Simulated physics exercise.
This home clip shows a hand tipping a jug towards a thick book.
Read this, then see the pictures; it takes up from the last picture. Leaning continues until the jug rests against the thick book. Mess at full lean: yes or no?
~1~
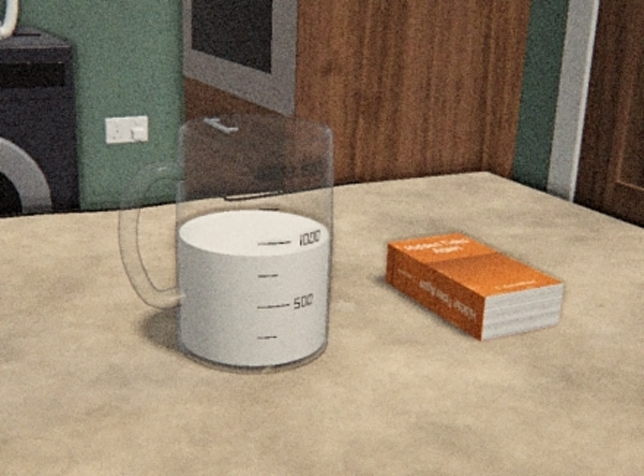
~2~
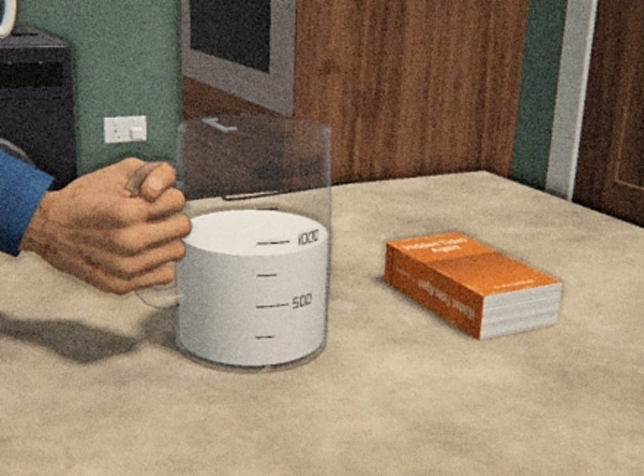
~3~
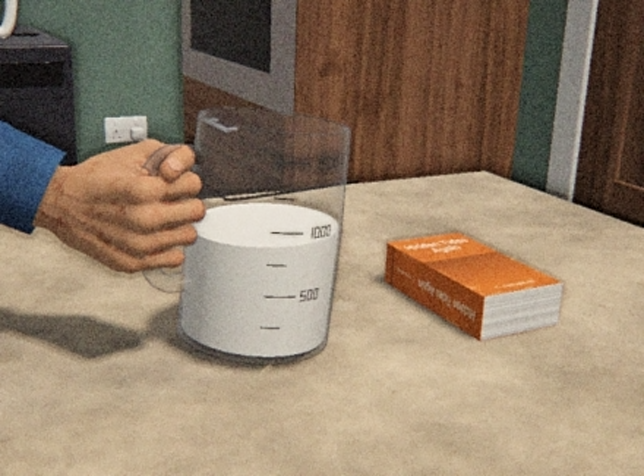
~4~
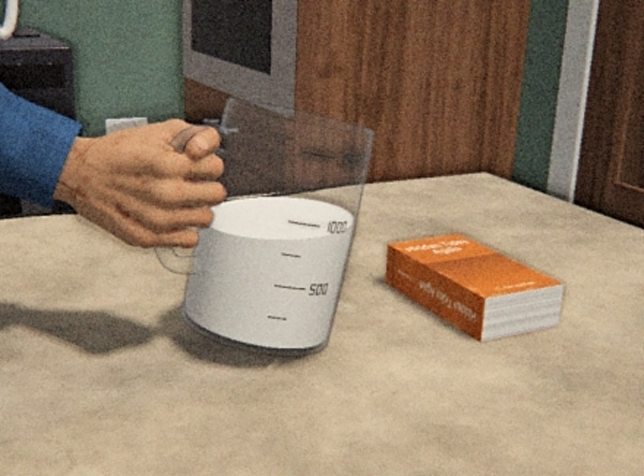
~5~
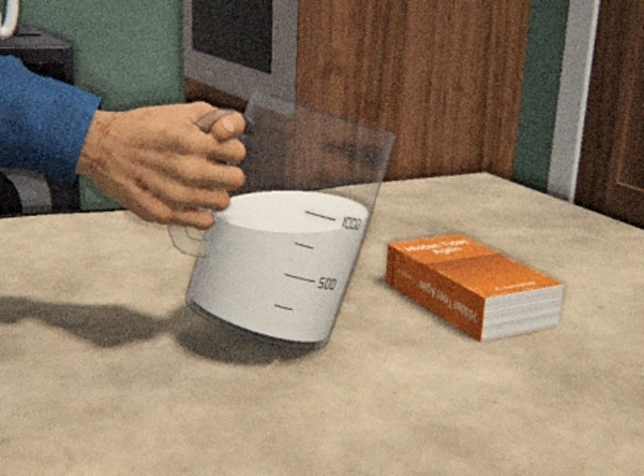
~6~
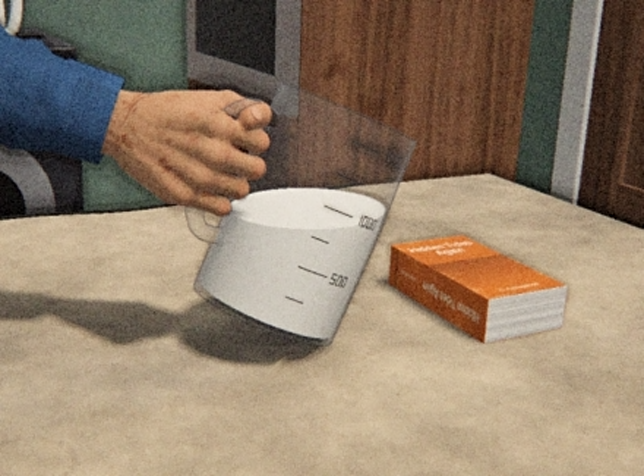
Yes.
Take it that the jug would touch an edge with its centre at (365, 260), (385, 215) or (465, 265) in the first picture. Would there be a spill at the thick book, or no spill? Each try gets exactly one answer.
No loss, no loss, overflow.
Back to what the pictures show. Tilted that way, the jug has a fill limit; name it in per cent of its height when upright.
It can go up to around 25 per cent.
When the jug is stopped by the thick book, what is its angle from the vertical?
About 70 degrees.
Shortly, the jug leans by about 45°; none is lost.
Then, the jug leans by about 65°; it has lost some; about three quarters of the milk is inside.
At the finish, the jug leans by about 70°, against the thick book; it has lost some; about half of the milk is inside.
